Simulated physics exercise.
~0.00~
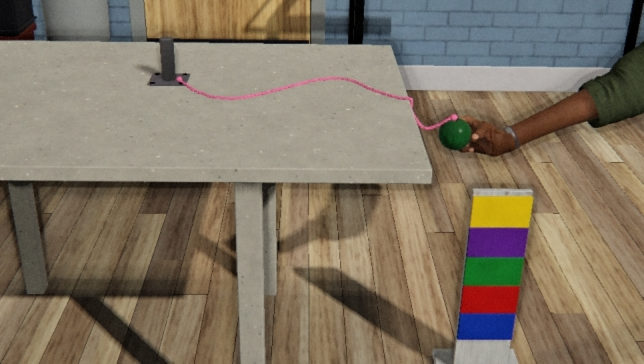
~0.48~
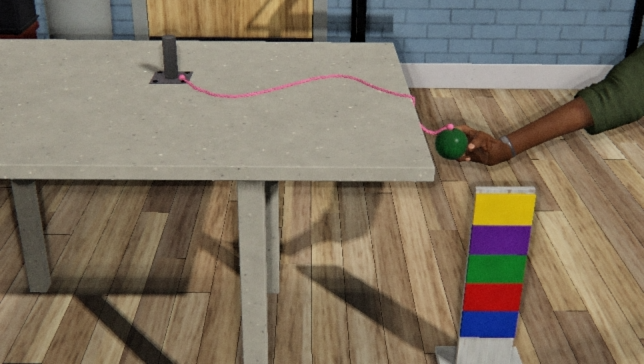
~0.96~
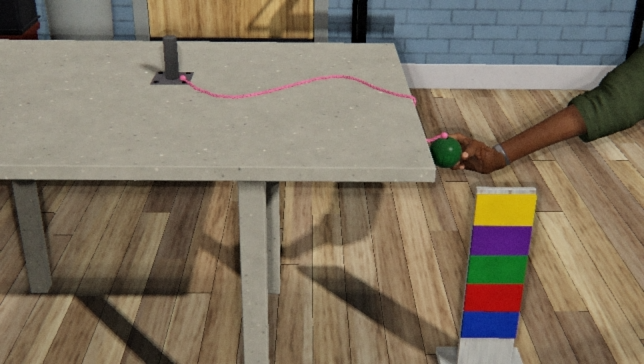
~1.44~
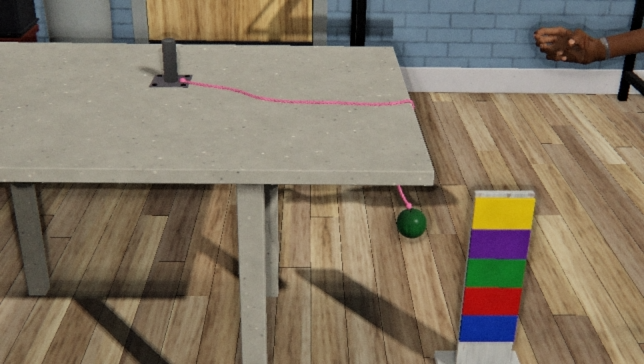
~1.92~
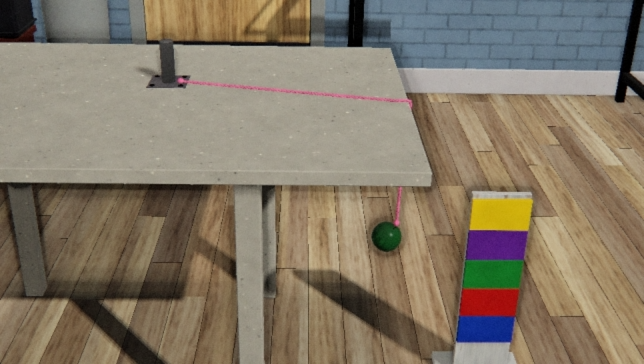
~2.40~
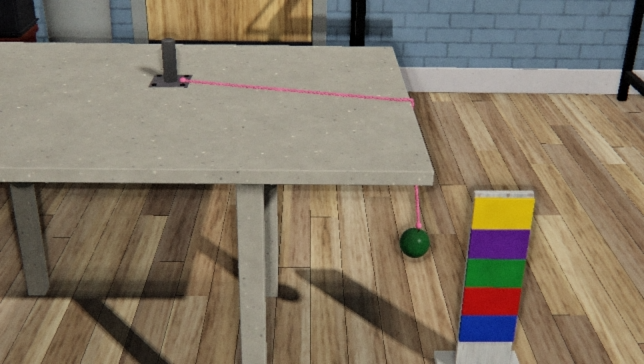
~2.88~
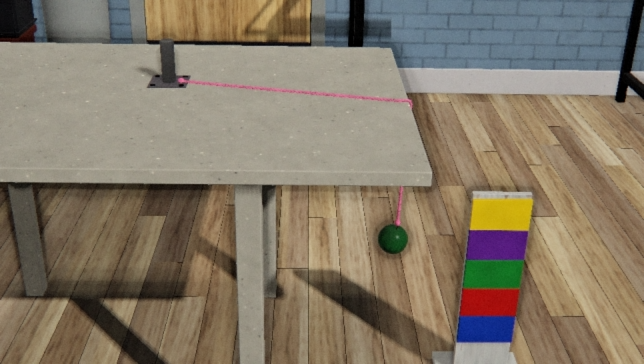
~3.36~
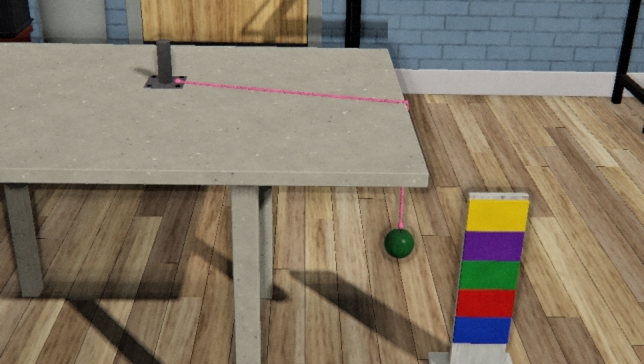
In the video, a hand holds a green ball on a pink cord tied to a post on a table, moves it slightly left and down, then lets go and withdraws. The ball drops, swings gently beneath the table's edge, and ends hanging level with the purple band.
